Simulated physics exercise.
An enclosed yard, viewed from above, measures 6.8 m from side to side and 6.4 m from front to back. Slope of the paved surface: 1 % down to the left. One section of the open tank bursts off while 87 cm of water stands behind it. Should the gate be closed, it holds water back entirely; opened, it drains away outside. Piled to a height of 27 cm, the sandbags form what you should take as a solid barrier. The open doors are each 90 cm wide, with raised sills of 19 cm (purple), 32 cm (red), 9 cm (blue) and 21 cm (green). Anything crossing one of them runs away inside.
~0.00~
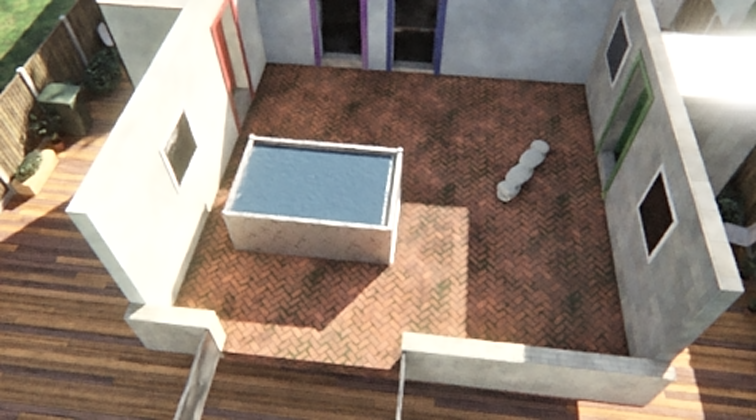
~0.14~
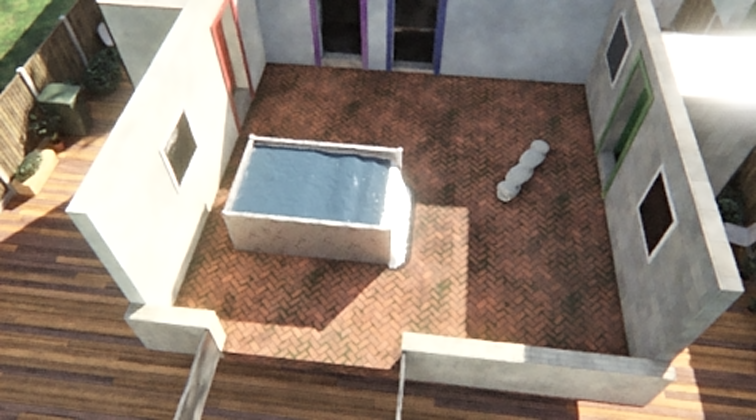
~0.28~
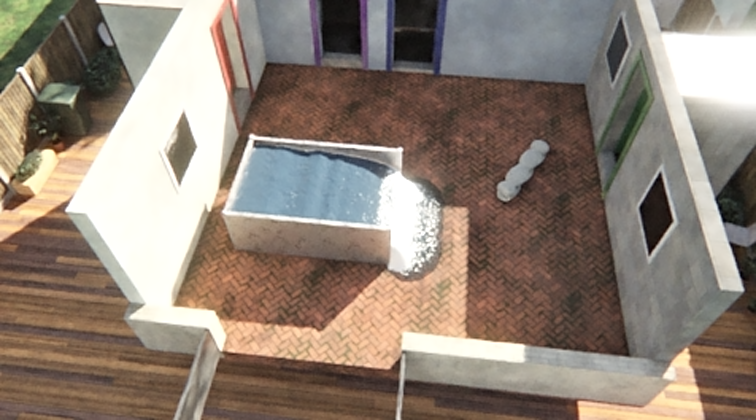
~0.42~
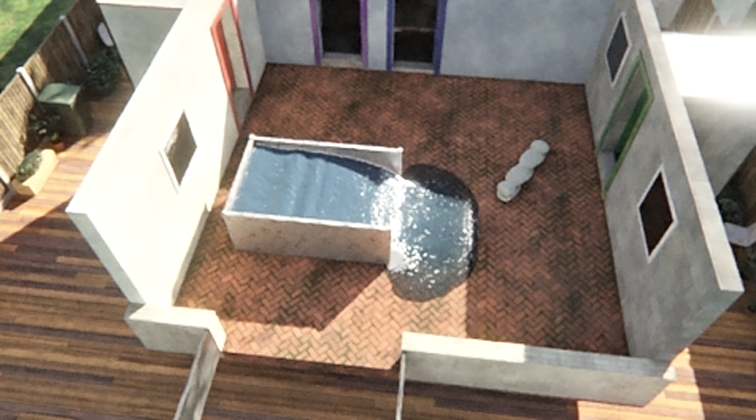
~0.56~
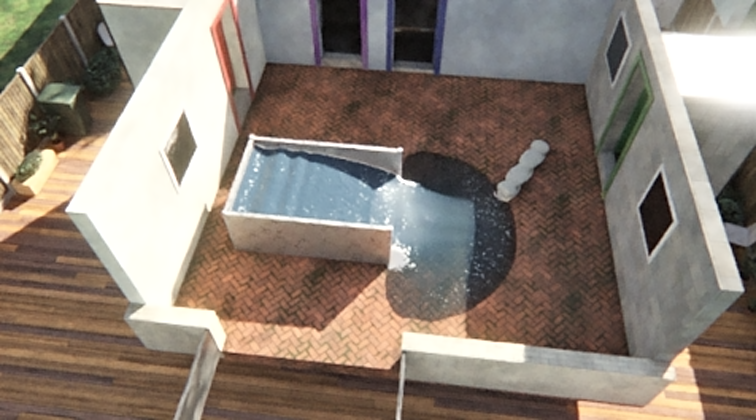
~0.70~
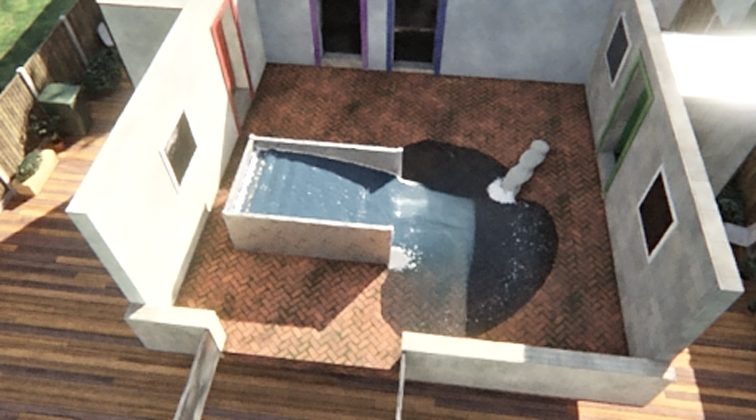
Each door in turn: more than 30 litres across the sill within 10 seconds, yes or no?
Answers: Purple door, no; red door, no; blue door, no; green door, no.
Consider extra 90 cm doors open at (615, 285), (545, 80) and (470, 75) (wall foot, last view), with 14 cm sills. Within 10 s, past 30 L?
Taking them in order, the first gets enough, the second enough and the third too little.
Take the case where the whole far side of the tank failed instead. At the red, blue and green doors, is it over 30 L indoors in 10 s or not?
Door by door - red: Within bounds, blue: Out of bounds, green: Within bounds.
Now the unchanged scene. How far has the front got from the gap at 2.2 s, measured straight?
Roughly 5.2 metres out.
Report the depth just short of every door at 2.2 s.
Readings (cm): Purple = 0; red = 0; blue = 0; green = 15.
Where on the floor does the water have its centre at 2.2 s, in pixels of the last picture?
I'd put it close to (446, 228).
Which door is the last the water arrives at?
It would be the red one.
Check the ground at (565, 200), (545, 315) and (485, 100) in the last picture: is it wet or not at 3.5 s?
Listed in sequence, the spots are drenched, drenched and drenched.
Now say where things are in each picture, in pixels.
The first picture shows the open tank at (317, 183) is whole and still, 87 cm deep.
In the second picture, water pours out at (393, 213) and has run 0.9 m, to (392, 268); typically 7 cm deep outside, 87 cm at the open tank's back.
In the third picture, the front is at (421, 274), 1.1 m from the gap at (393, 214); 1.3 m2 of floor is under water; 87 cm left at the back of the open tank.
In the fourth picture, the front is at (439, 292), 1.5 m from the gap at (392, 215); 3.1 m2 of floor is under water; 87 cm left at the back of the open tank.
In the fifth picture, the front is at (512, 245), 2.0 m from the gap at (392, 216); 5.2 m2 of floor is under water; 82 cm left at the back of the open tank.
In the sixth picture, the front is at (551, 228), 2.7 m from the gap at (392, 216); 7.5 m2 of floor is under water; 74 cm left at the back of the open tank.
After 1.4 s water covers 35 % of the floor and is deepest (42 cm) near (603, 242); purple door not reached, red door not reached, blue door not reached, green door 4 cm at the sill, 0 L in.
After 2.2 s water covers 45 % of the floor and is deepest (48 cm) near (624, 378); purple door not reached, red door not reached, blue door not reached, green door 15 cm at the sill, 0 L in.
After 3.5 s water covers 50 % of the floor and is deepest (30 cm) near (593, 250); purple door not reached, red door not reached, blue door 3 cm at the sill, 0 L in, green door 11 cm at the sill, 0 L in.
After 6.0 s water covers 90 % of the floor and is deepest (19 cm) near (582, 104); purple door 4 cm at the sill, 0 L in, red door not reached, blue door 9 cm at the sill, 0 L in, green door 11 cm at the sill, 0 L in.
After 10.0 s water covers 95 % of the floor and is deepest (17 cm) near (209, 215); purple door 6 cm at the sill, 0 L in, red door 14 cm at the sill, 0 L in, blue door 7 cm at the sill, 2 L in, green door 5 cm at the sill, 0 L in.
